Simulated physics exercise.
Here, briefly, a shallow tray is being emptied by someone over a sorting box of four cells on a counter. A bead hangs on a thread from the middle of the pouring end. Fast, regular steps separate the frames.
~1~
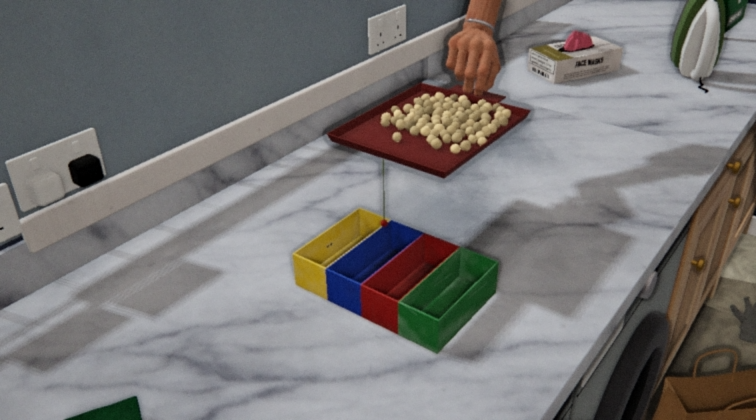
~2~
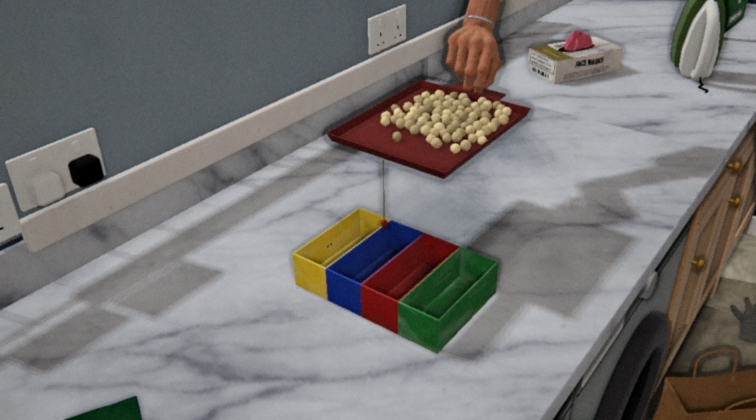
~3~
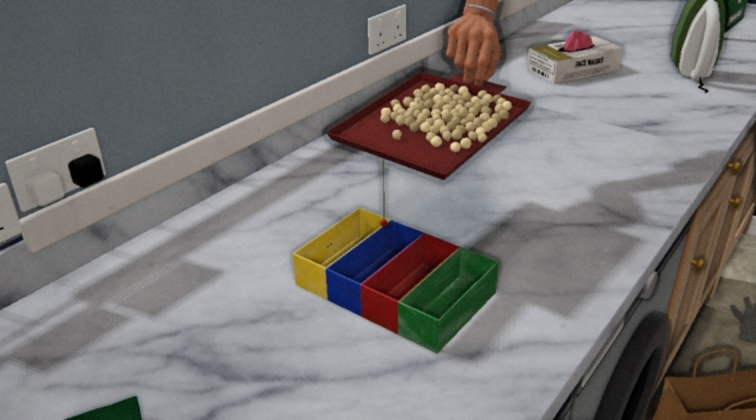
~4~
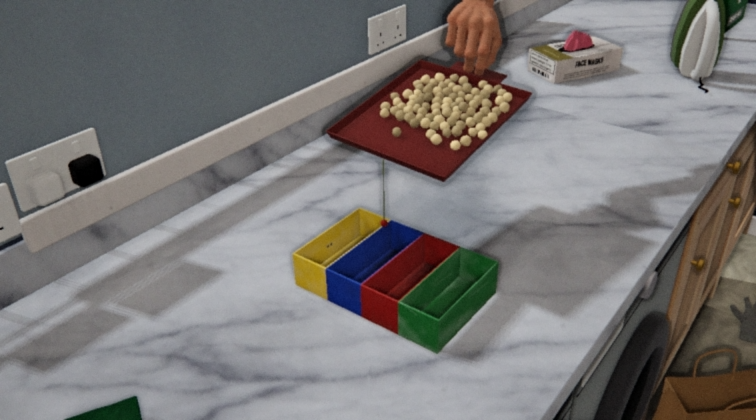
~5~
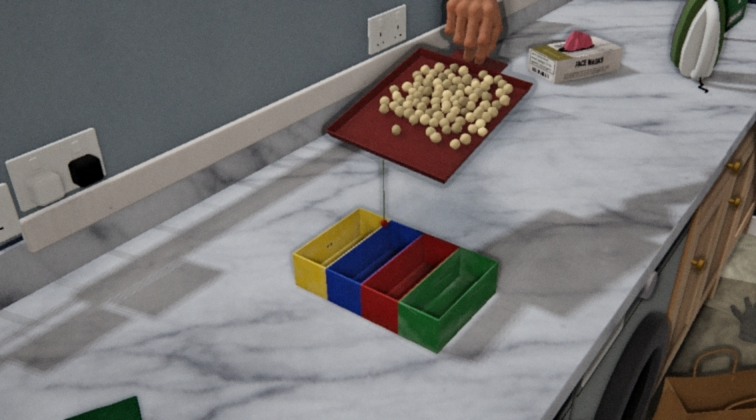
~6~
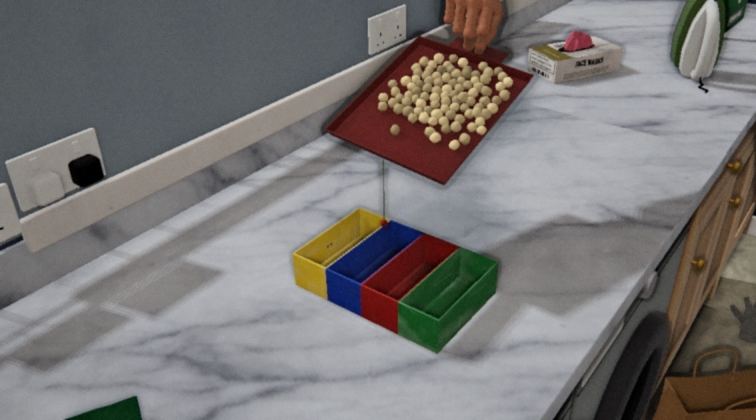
The clip opens on a hand holding a red tray of round, pale nuts level above a yellow, blue, red and green sorting box on a marble counter. The hand gradually raises the tray's far side, its near edge dipping slightly rightward, and the nuts shift only a little.
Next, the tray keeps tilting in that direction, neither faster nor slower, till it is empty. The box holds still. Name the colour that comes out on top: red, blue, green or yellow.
Red comes out on top.
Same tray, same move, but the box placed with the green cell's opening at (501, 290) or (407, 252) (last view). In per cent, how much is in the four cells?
In order, about 90 and 60 in a hundred.
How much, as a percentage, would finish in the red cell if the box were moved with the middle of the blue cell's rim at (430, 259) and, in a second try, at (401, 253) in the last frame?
Trial 1 10%, trial 2 40%.
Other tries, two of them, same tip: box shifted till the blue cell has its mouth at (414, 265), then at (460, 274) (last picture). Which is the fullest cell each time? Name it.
So the first one goes to the blue one and the second to the yellow one.
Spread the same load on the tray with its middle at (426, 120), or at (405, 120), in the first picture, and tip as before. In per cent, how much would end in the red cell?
In order, about 50 and 40 in a hundred.
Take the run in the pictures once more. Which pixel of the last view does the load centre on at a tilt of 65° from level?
Centre estimate: (419, 162).
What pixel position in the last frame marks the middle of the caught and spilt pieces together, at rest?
Near (407, 288), more or less.
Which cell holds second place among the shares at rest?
Second place goes to the cell in blue.
Soon, tray tipped steeply; about two thirds on the tray; a small part in the red cell; a small part in the blue cell; a stray few in the green cell; a stray few in the yellow cell; a small part falling or outside the box.
A while on, tray tipped past a quarter turn; about half in the red cell; about a quarter in the blue cell; a small part in the green cell; a small part in the yellow cell; a small part falling or outside the box.
Towards the end, tray tipped past a quarter turn; about half in the red cell; about a quarter in the blue cell; a small part in the green cell; a small part in the yellow cell; a stray few falling or outside the box.
Finally, tray tipped past a quarter turn; about half in the red cell; about a quarter in the blue cell; a small part in the green cell; a small part in the yellow cell; a stray few outside the box.
